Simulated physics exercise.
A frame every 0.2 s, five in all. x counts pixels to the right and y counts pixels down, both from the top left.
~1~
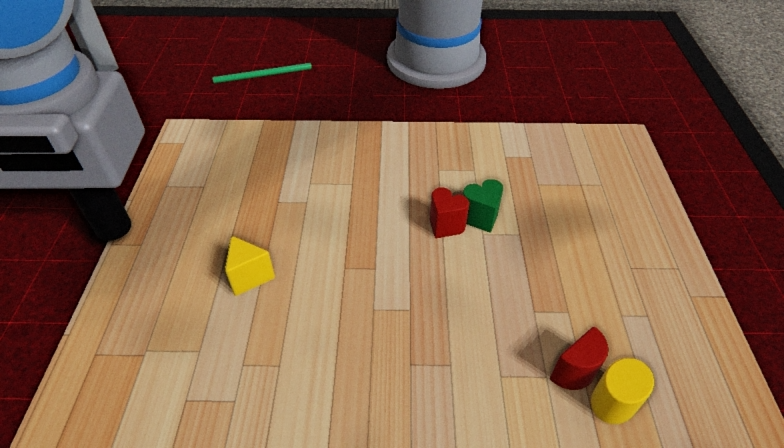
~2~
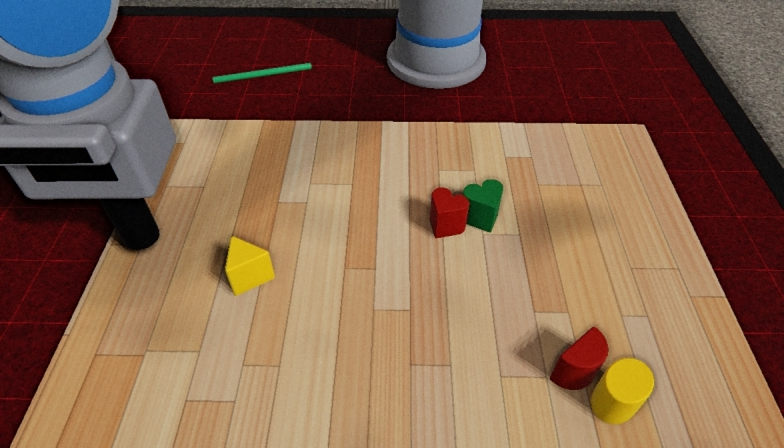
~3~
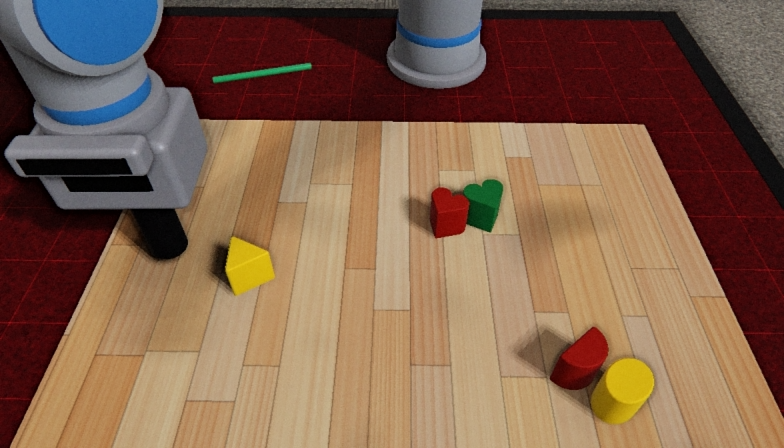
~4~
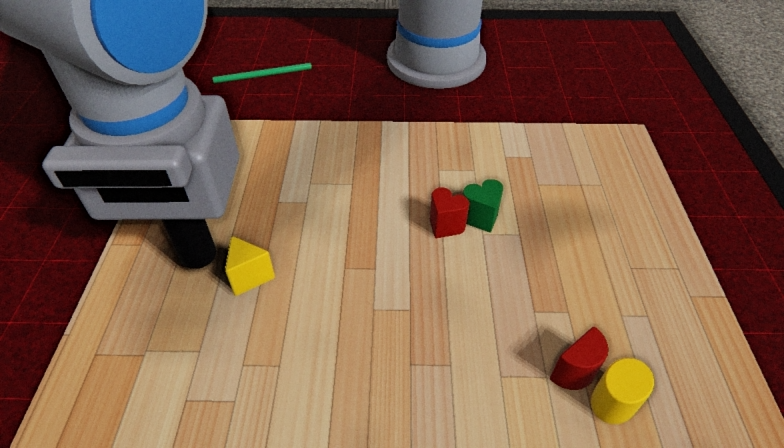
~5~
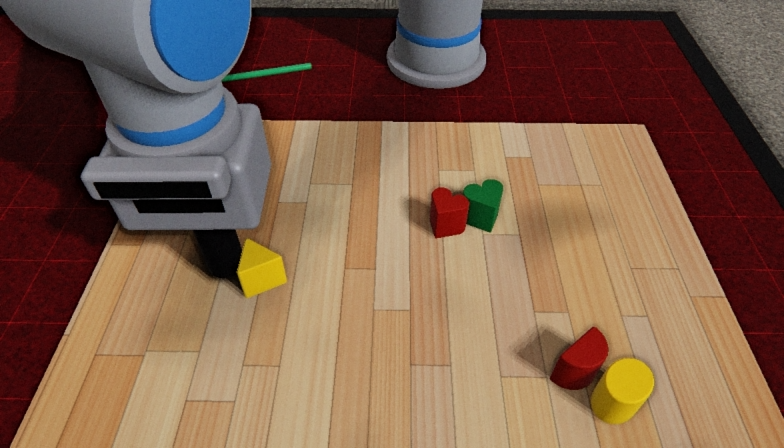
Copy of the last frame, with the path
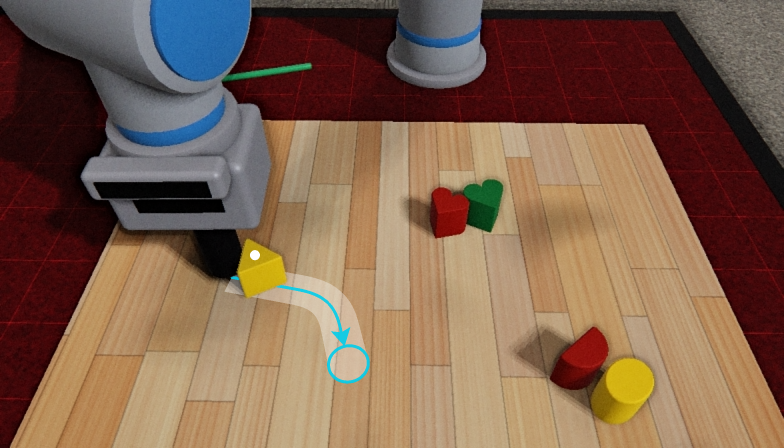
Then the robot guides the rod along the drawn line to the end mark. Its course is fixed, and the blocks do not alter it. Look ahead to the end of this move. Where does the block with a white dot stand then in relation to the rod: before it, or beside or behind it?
By then it is beside or behind the rod.
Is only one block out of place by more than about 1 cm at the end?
Yes.
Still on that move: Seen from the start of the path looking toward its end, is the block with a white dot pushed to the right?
Answer: No.
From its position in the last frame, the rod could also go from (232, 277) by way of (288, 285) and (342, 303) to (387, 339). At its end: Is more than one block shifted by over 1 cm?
No, I don't think so.
Drawn move, from (232, 277) through (287, 288) and (334, 311) to (348, 363); the dot is on the yellow triangular piece.
On the path given first. One third of the way, rod (284, 276); yellow triangular piece (314, 266).
Two thirds of the way, rod (333, 300); yellow triangular piece (365, 281), turned 15° anticlockwise.
At the end, rod (347, 353); yellow triangular piece (367, 282), turned 20° anticlockwise.
